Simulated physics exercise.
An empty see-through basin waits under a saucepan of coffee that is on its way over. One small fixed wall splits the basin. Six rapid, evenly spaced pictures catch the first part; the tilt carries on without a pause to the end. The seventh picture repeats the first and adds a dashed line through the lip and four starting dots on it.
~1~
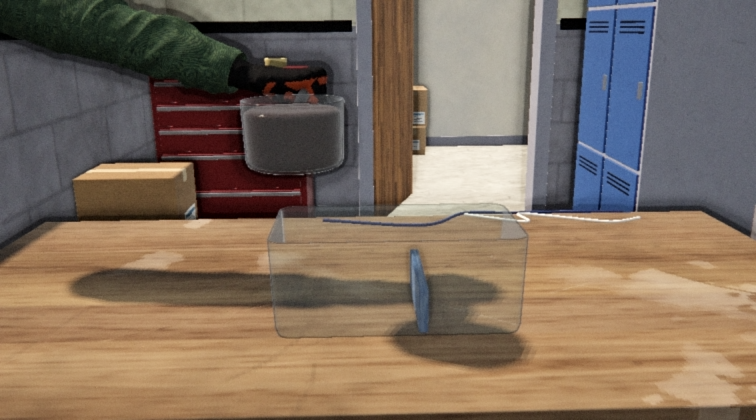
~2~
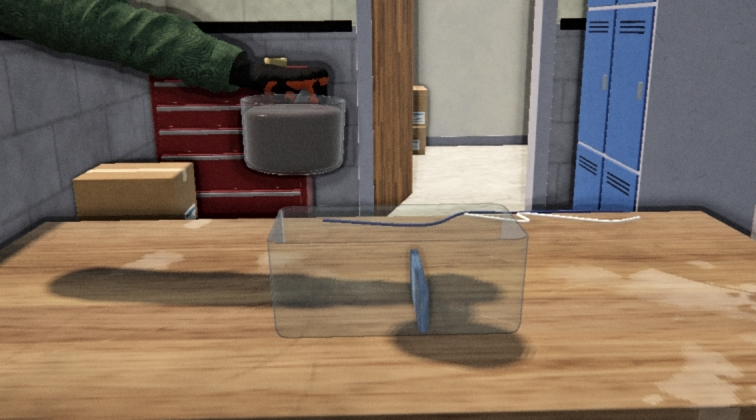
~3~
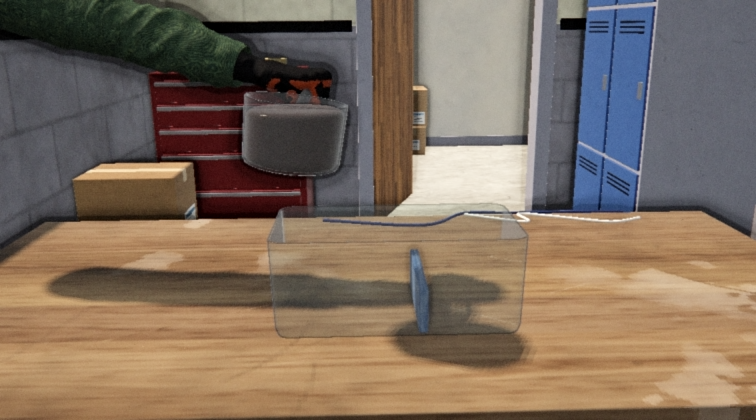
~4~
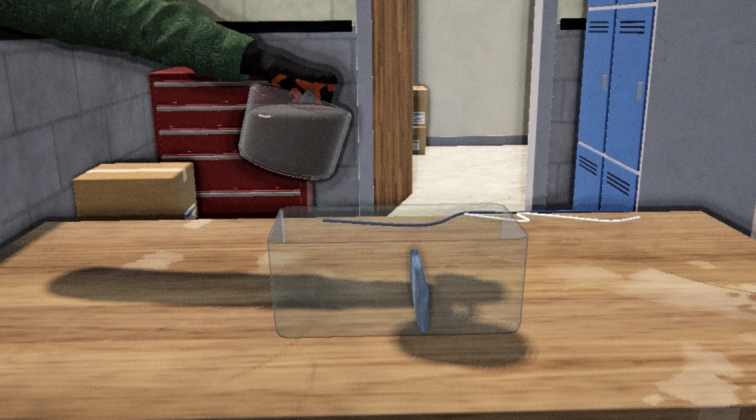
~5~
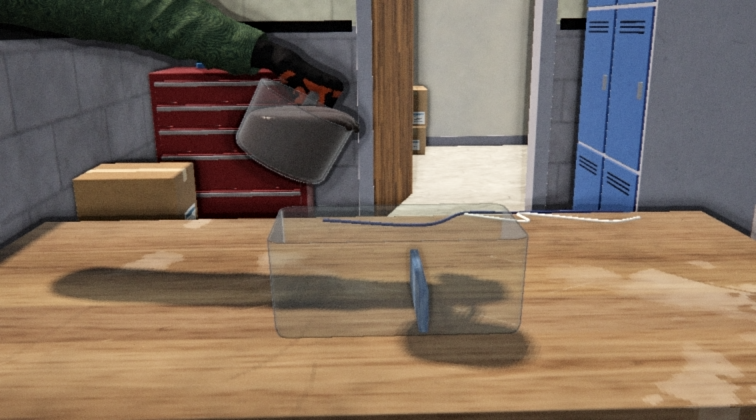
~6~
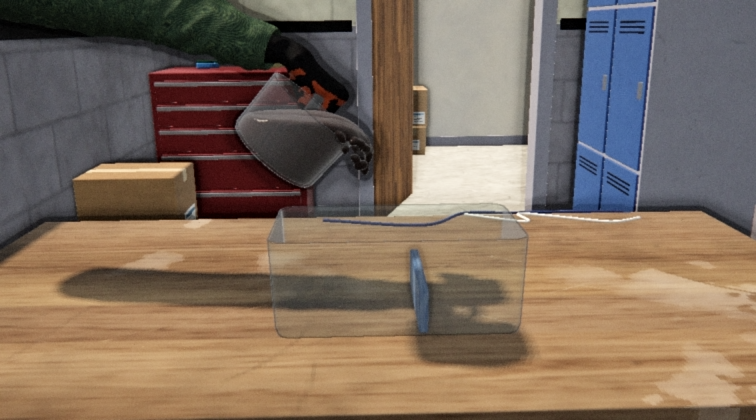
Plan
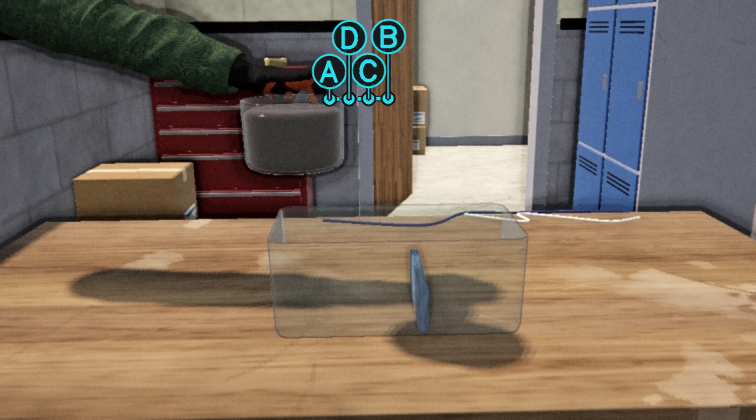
A gloved hand in a green sleeve held a see-through pan of coffee above an empty clear basin on a wooden table, then tilted it rightward until some coffee slipped over the lip.
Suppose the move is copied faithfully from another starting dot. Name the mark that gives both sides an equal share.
Best: C.
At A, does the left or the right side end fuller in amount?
The left side.
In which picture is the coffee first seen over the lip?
In picture 5.
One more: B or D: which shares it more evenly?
That is dot B.
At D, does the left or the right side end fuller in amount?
More ends on the left.
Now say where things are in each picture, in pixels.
Upright, lip at (341, 99); basin from (276, 335) to (520, 330); top of the wall at (419, 268); nothing has left yet.
Tipped about 2°, lip at (342, 100); nothing has left yet.
Tipped about 8°, lip at (345, 106); nothing has left yet.
Tipped about 17°, lip at (349, 114); nothing has left yet.
Tipped about 29°, lip at (352, 126); coffee is over the lip, down to (356, 131).
Tipped about 43°, lip at (351, 140); coffee is over the lip, down to (365, 170).
On the marked copy, A at (329, 99); B at (388, 98); C at (368, 98); D at (349, 99).
For dot A, about 96 % ends left of the wall and 4 % right of it.
For dot B, about 28 % ends left of the wall and 72 % right of it.
For dot C, about 50 % ends left of the wall and 49 % right of it.
For dot D, about 81 % ends left of the wall and 17 % right of it.
